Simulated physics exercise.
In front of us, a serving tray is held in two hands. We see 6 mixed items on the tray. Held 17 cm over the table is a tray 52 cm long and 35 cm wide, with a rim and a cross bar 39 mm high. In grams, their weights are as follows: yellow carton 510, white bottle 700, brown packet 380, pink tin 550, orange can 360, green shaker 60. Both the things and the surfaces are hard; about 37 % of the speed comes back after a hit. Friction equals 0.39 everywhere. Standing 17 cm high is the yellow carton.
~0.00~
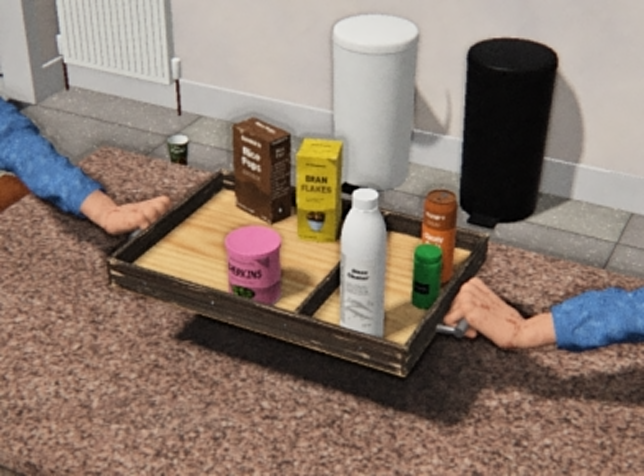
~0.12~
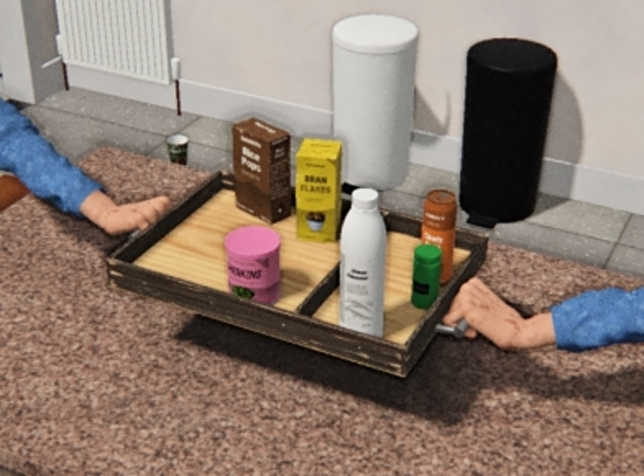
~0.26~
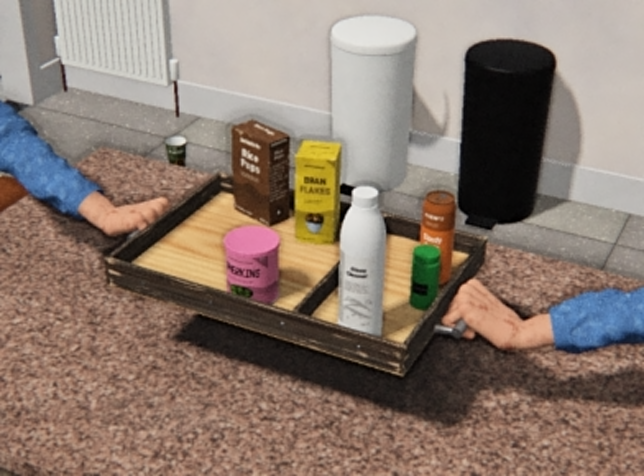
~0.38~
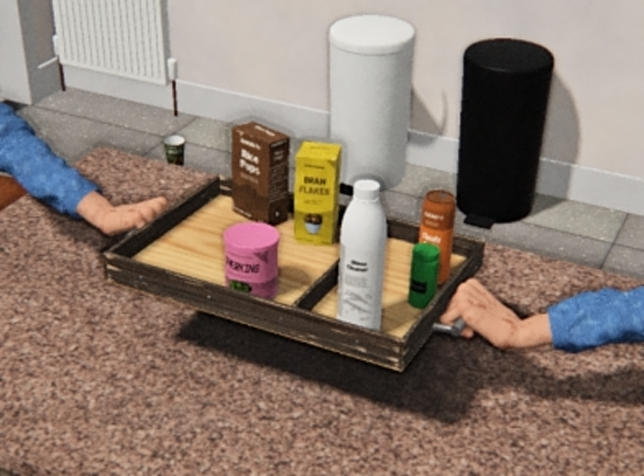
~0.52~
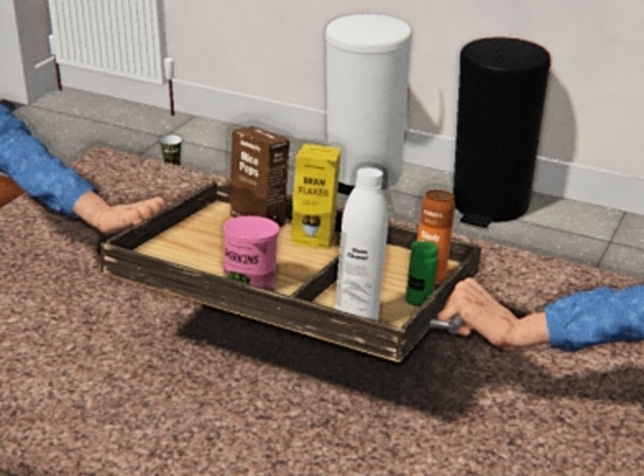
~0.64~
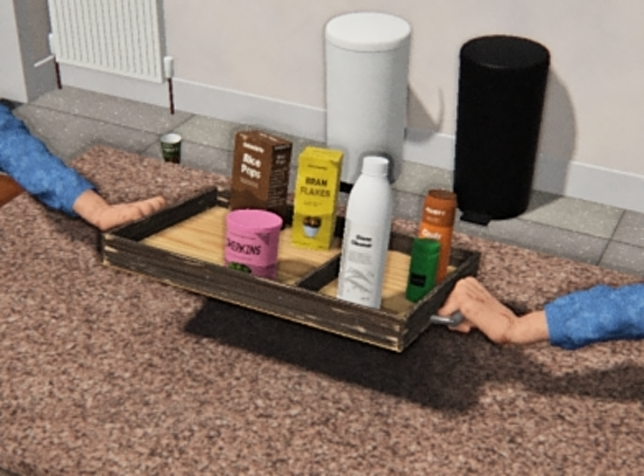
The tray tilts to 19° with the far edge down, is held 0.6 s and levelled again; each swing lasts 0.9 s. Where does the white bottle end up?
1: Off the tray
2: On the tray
(2) On the tray.
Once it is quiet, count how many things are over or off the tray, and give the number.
That comes to 2.
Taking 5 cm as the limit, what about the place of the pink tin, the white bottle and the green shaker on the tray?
First, the pink tin stays in its position; second, the white bottle is moved away; third, the green shaker is moved away.
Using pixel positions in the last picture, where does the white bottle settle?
Rest point: Near (388, 257).
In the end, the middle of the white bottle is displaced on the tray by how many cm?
I'd say about 20 cm between start and finish.
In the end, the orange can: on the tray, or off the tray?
Orange can: Goes out of bounds.
By 1.34 s, tray tilted 19°, far edge down; white bottle on its side near (388, 261); orange can rocked 69° off its seat; green shaker rocked 38° off its seat.
By 1.64 s, tray tilted 19°, far edge down; orange can now off the tray; white bottle on its side near (374, 259); green shaker rocked 27° off its seat.
When it is over (3.5 s), off the tray, orange can; lying over on the tray, white bottle; not toppled but over 5 cm from the start, green shaker; the other 3 within 5 cm of the start. End places, in pixels of the last picture, white bottle near (387, 257).
